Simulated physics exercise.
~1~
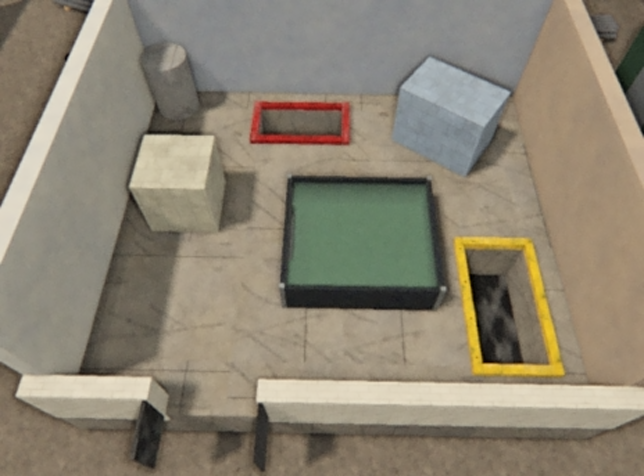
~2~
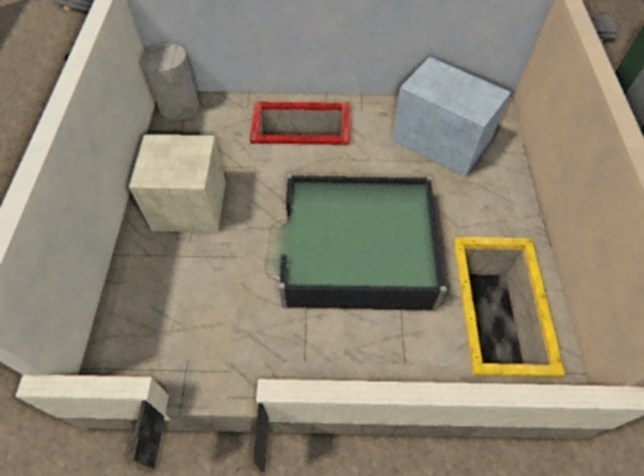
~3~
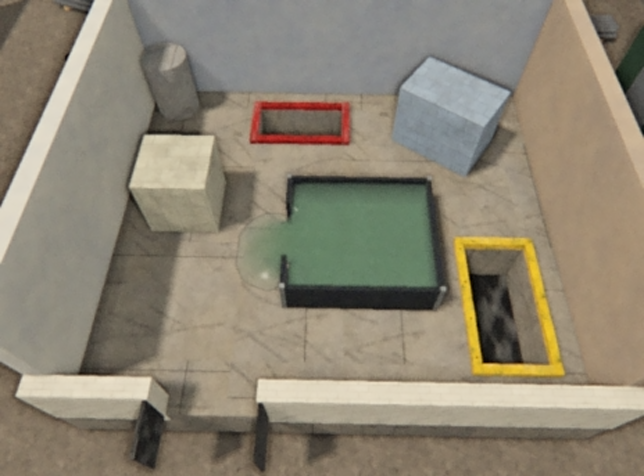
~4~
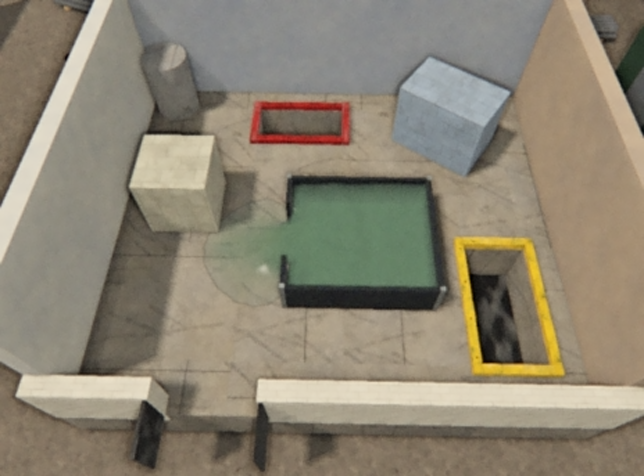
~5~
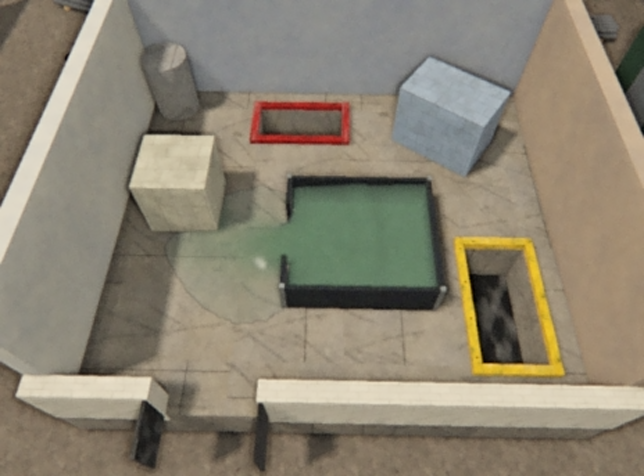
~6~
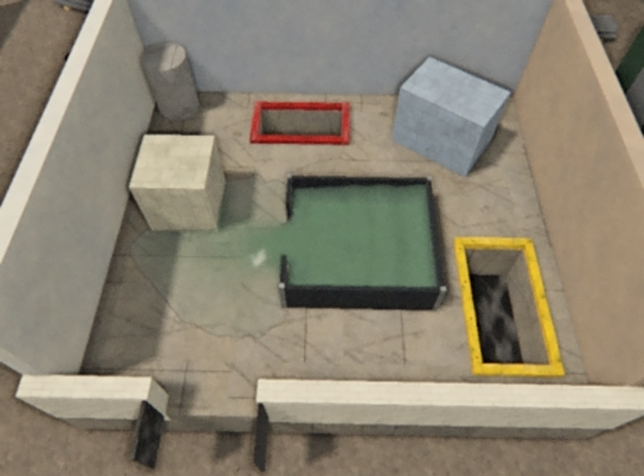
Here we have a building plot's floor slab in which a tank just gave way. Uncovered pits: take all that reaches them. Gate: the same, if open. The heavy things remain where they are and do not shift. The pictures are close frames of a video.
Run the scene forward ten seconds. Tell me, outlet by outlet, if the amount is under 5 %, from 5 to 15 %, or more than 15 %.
The gate will be a middling outlet at five to fifteen per cent; the yellow pit will be a minor outlet short of five per cent; the red pit will be a minor outlet short of five per cent.
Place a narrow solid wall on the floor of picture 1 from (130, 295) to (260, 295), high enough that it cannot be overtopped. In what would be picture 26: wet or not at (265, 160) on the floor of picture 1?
Submerged.
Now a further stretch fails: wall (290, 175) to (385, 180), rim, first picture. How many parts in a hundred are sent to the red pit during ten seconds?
About 25 percent ends up in the red pit, by my reckoning.
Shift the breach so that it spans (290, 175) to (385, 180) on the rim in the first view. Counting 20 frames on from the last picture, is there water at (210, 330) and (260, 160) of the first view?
The first ends up unsoaked, the second ends up soaked.
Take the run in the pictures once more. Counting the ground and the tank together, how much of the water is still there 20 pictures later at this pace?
98 per cent.
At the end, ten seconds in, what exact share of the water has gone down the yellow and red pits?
I'd say near 0 %, and near 0 %.
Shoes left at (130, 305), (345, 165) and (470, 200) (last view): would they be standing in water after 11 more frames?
Point by point: Swamped; unwetted; unwetted.
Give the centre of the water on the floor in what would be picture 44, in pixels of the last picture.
My guess is about (281, 246).
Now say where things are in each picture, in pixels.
In the first picture, still water in the open tank at (360, 232).
In the second picture, water pours out at (290, 244) and has run to (280, 277).
In the third picture, water pours out at (290, 245) and has run to (247, 272).
In the fourth picture, water pours out at (290, 244) and has run to (211, 261).
In the fifth picture, water pours out at (290, 244) and has run to (171, 253).
In the sixth picture, the front is at (139, 252), out from the gap at (290, 244).
A moment on, water covers 20 % of the floor; the gate 0 %, the yellow pit 0 %, the red pit 0 %.
Next, water covers 35 % of the floor; the gate 0 %, the yellow pit 0 %, the red pit 0 %.
Then, water covers 45 % of the floor; the gate 1 %, the yellow pit 0 %, the red pit 0 %.
Later, water covers 75 % of the floor; the gate 4 %, the yellow pit 0 %, the red pit 0 %.
In the end, water covers 90 % of the floor; the gate 8 %, the yellow pit 0 %, the red pit 1 %.
